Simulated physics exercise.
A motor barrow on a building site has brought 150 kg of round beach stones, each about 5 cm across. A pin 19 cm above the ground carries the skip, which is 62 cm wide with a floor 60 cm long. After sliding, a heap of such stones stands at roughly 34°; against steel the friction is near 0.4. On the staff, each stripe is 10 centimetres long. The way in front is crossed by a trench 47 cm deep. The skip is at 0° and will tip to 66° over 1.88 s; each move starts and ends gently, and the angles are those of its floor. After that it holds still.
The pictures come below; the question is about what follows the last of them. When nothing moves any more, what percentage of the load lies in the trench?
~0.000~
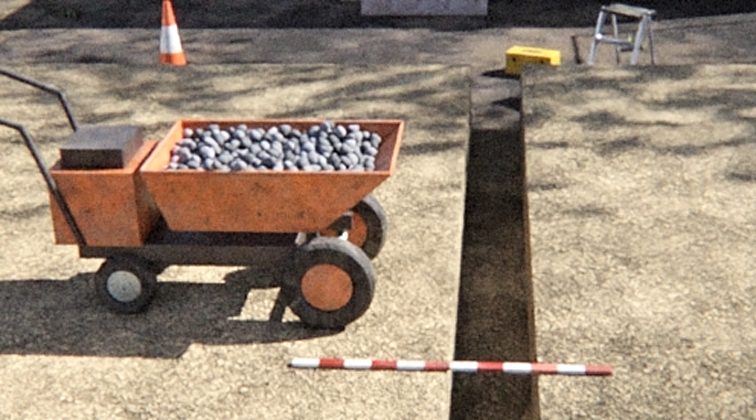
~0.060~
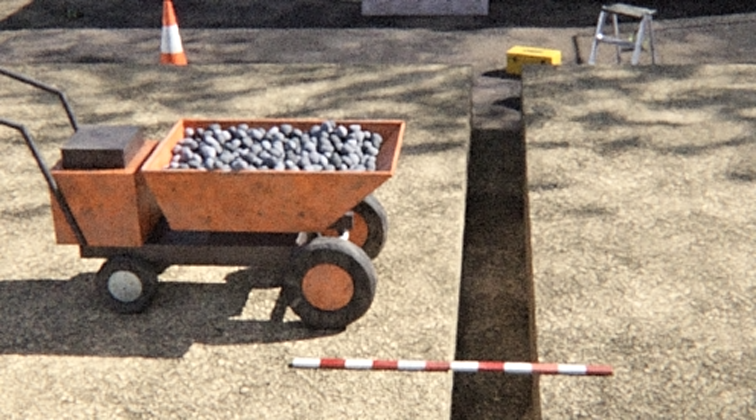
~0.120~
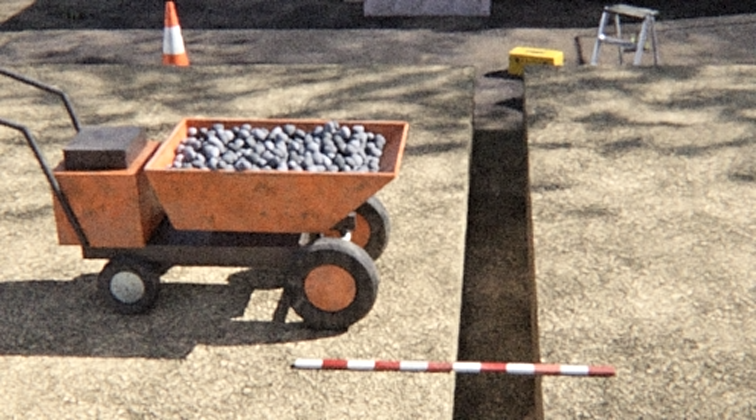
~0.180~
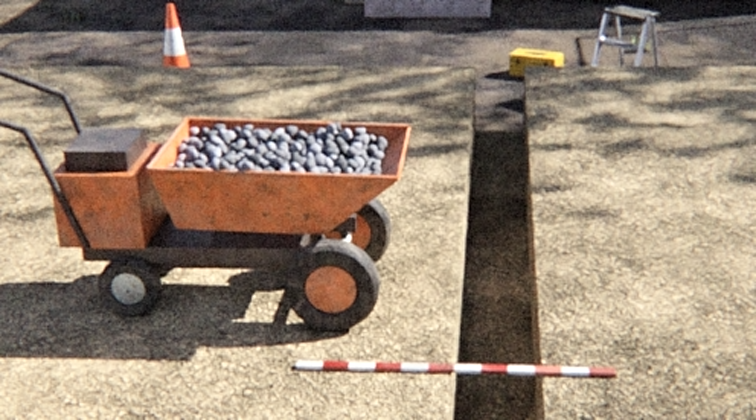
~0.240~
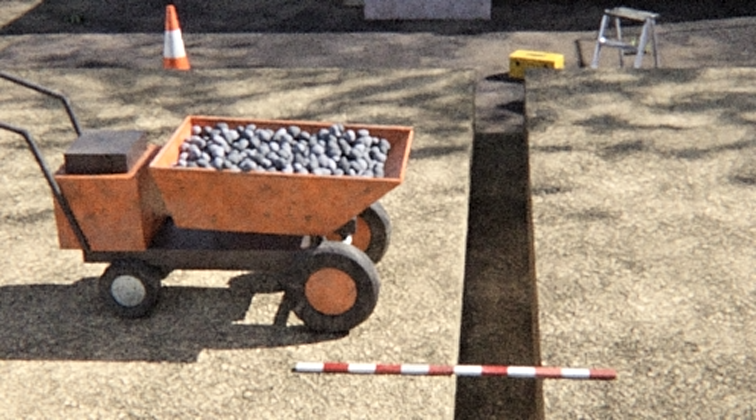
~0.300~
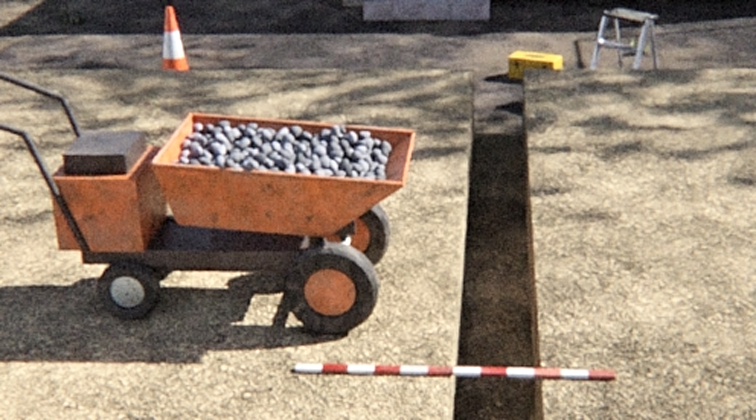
82 %.
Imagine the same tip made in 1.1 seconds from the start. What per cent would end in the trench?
It would come to roughly 75 per cent.
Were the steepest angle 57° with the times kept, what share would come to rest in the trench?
Then roughly 80 percent.
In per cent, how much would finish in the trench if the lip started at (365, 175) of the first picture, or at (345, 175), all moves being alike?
About 100 per cent first, then about 100 per cent.
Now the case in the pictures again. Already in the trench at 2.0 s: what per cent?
About 60%.
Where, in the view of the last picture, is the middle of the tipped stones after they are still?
Centre estimate: Around (509, 379).
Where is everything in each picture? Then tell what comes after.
In the first frame, lip at (391, 175), floor tilted 0°, highest stones at (307, 135).
In the second frame, the skip is at 0°, its lip at (392, 175); the top of the load is at (289, 136); the stones move at 0.1 m/s on average.
In the third frame, lip at (395, 176), floor tilted 1°, highest stones at (283, 136); the stones move at 0.1 m/s on average.
In the fourth frame, the skip is at 2°, its lip at (398, 179); the top of the load is at (273, 137); the stones move at 0.2 m/s on average.
In the fifth frame, the skip is at 3°, its lip at (401, 182); the top of the load is at (250, 136); the stones move at 0.2 m/s on average.
In the sixth frame, lip at (403, 185), floor tilted 5°, highest stones at (226, 137); the stones move at 0.2 m/s on average.
After 1.4 s the floor is at 56°; 97 % in the skip, 3 % in the trench; the foremost stones are at (500, 273).
After 2.0 s the floor is at 66°; 24 % in the skip, 60 % in the trench, 16 % past the trench; the foremost stones are at (642, 300).
After 2.3 s the floor is at 66°; 5 % in the skip, 77 % in the trench, 18 % past the trench; the foremost stones are at (717, 302).
After 4.3 s the floor is at 66°; 0 % in the skip, 82 % in the trench, 18 % past the trench; the foremost stones are at (743, 303).
